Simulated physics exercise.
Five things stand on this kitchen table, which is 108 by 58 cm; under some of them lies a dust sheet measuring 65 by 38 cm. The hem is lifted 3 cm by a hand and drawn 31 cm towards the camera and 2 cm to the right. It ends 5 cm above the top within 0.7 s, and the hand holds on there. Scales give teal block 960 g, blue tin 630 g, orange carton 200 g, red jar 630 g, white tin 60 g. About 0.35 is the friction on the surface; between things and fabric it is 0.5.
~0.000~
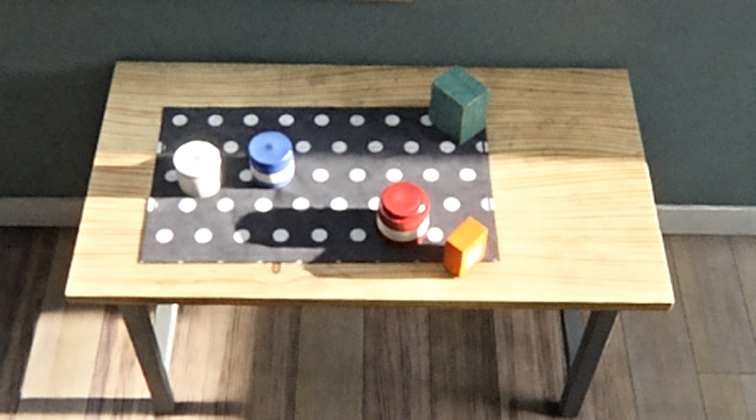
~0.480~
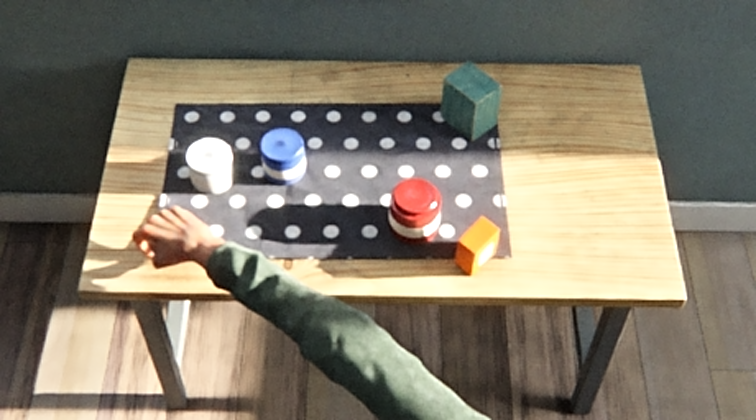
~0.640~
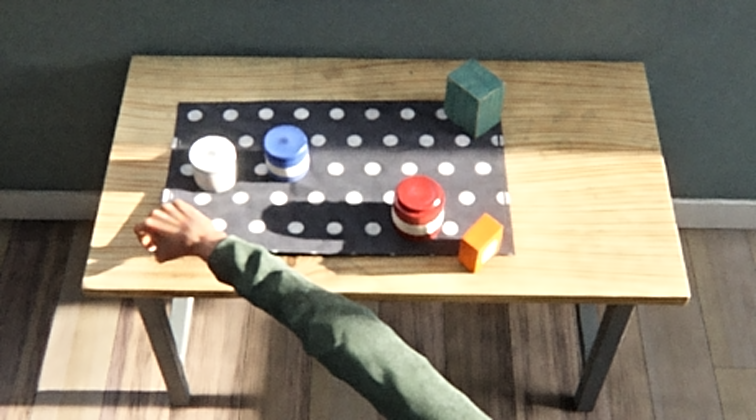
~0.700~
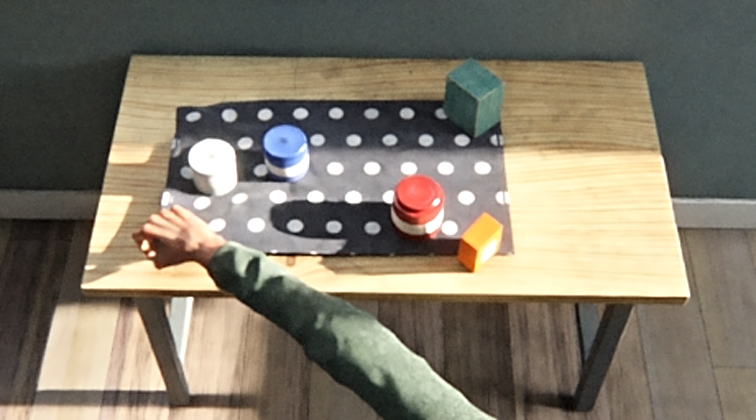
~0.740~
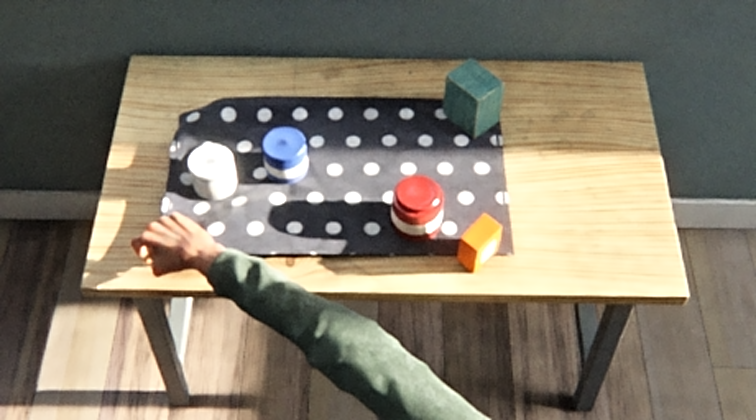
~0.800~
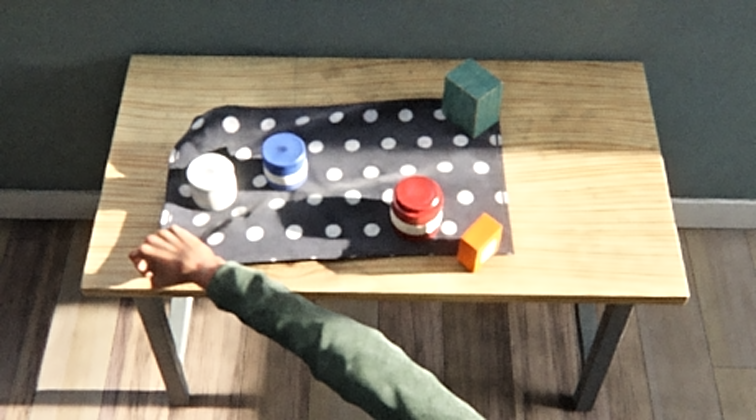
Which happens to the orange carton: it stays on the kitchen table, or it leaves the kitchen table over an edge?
It will still be on the surface.
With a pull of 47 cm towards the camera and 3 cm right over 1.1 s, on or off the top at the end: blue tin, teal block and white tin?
Outcome: Blue tin leaves the top; teal block is still there; white tin leaves the top.
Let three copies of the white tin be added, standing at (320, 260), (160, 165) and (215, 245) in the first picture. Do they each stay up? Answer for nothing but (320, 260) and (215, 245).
The first one tips off, and the other tips off.
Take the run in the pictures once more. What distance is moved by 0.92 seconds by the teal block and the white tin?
The teal block is about 4 cm off and the white tin about 10 cm.
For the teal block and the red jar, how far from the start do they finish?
For the teal block I get 20 cm, for the red jar 15 cm.
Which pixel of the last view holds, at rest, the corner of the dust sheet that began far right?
(391, 134) or thereabouts.
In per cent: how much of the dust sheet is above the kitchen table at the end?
I'd say close to 65 per cent of it.
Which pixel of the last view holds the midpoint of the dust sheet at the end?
Close to (280, 262) in pixels.
After 0.9 s, 95 % of the dust sheet is still over the top; white tin 12 cm off its start, blue tin 9 cm off its start, teal block 4 cm off its start.
After 1.1 s, 85 % of the dust sheet is still over the top; orange carton 3 cm off its start, white tin 22 cm off its start, blue tin 18 cm off its start.
After 1.2 s, 75 % of the dust sheet is still over the top; orange carton 5 cm off its start at (457, 241), white tin 30 cm off its start at (168, 289), blue tin 25 cm off its start at (231, 244).
After 1.3 s, 65 % of the dust sheet is still over the top; orange carton 6 cm off its start, white tin 33 cm off its start, blue tin 28 cm off its start.
After 2.9 s, 65 % of the dust sheet is still over the top; orange carton 5 cm off its start at (456, 241), white tin 33 cm off its start at (158, 309), blue tin 29 cm off its start at (220, 260), teal block 22 cm off its start at (375, 122).
